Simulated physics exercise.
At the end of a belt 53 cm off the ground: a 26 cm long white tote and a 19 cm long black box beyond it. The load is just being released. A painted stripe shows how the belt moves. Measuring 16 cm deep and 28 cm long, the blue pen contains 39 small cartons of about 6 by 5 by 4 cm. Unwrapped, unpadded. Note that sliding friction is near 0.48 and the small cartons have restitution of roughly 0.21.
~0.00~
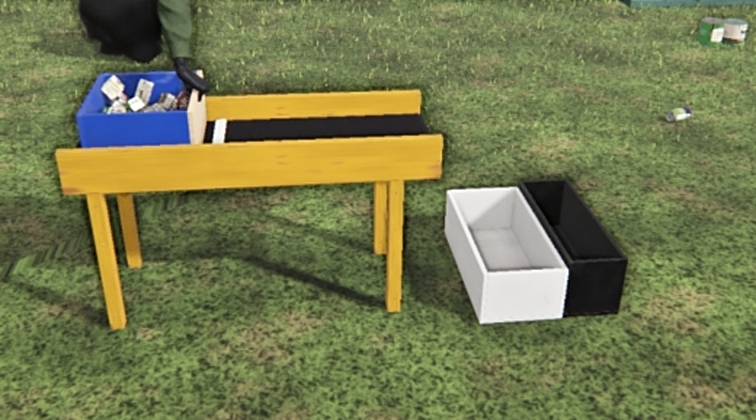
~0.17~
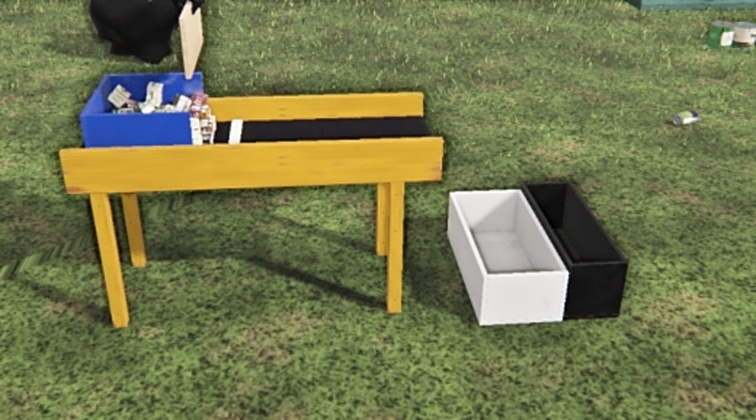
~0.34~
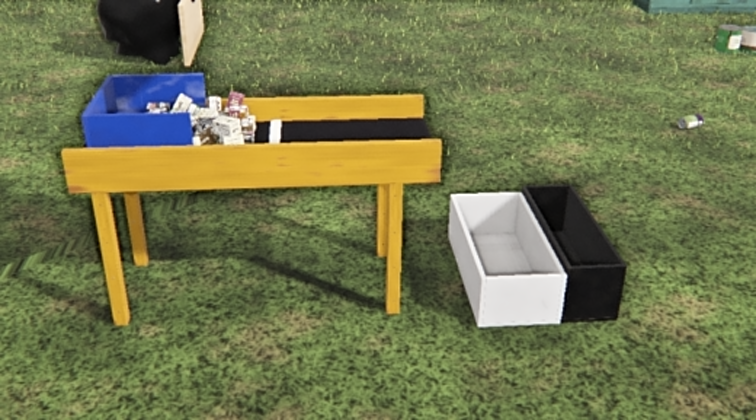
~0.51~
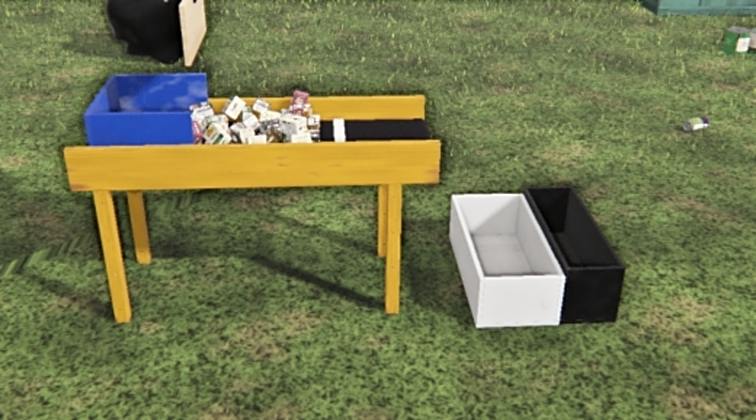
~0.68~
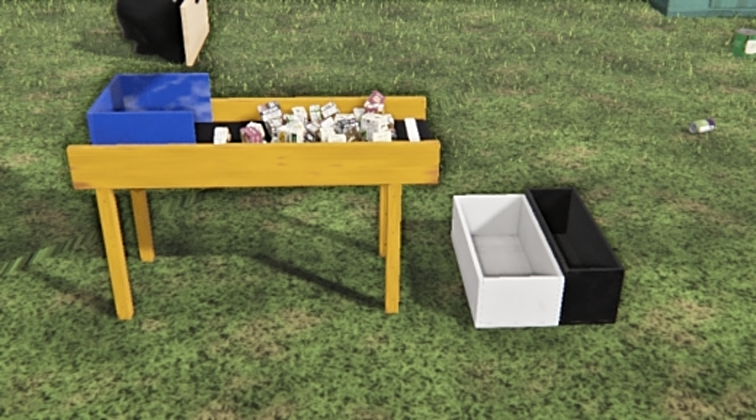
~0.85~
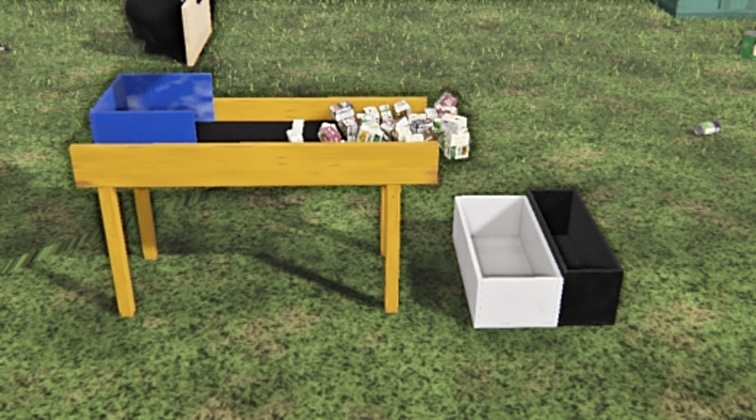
The clip shows a gloved hand lifting a panel from a blue pen on a yellow-sided table, then a black belt carrying small cartons out rightward until the pen empties and the leading cartons reach the belt's right end.
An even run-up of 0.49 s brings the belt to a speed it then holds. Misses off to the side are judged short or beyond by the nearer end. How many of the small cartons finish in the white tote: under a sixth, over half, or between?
Once things settle, the white tote has a majority of them.
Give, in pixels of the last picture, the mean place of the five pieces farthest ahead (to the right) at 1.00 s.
Centre: About (516, 181) px.
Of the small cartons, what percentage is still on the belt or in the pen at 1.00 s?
It comes to about 30 per cent.
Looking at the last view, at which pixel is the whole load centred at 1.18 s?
The centre sits near (524, 210).
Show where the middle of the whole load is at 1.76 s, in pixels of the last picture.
Look near pixel (517, 272).
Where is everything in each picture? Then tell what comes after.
In the first frame (we follow the rim corner now nearest the camera; the camera moves round a little), blue pen at (82, 115); white tote at (488, 274); belt has run 0 cm; nothing out yet.
The second frame shows blue pen at (86, 115); belt has run 4 cm; 1 out, the lowest carton at (207, 130).
The third frame shows blue pen at (87, 115); belt has run 16 cm; 15 out.
The fourth frame shows blue pen at (89, 114); belt has run 36 cm; 32 out.
The fifth frame shows blue pen at (92, 113); belt has run 60 cm; 39 out.
The sixth frame shows blue pen at (95, 112); white tote at (482, 279); belt has run 83 cm; 39 out.
After 1.00 s, 11 on the belt and 28 in the air.
After 1.18 s, 7 in the white tote, 5 in the black box and 27 in the air.
After 1.43 s, 25 in the white tote, 10 in the black box, 1 on the ground beyond the black box and 3 in the air.
Outcome (at 1.76 s), 26 in the white tote, 11 in the black box and 2 on the ground beyond the black box. Asked share, 26 of 39, 67 per cent.
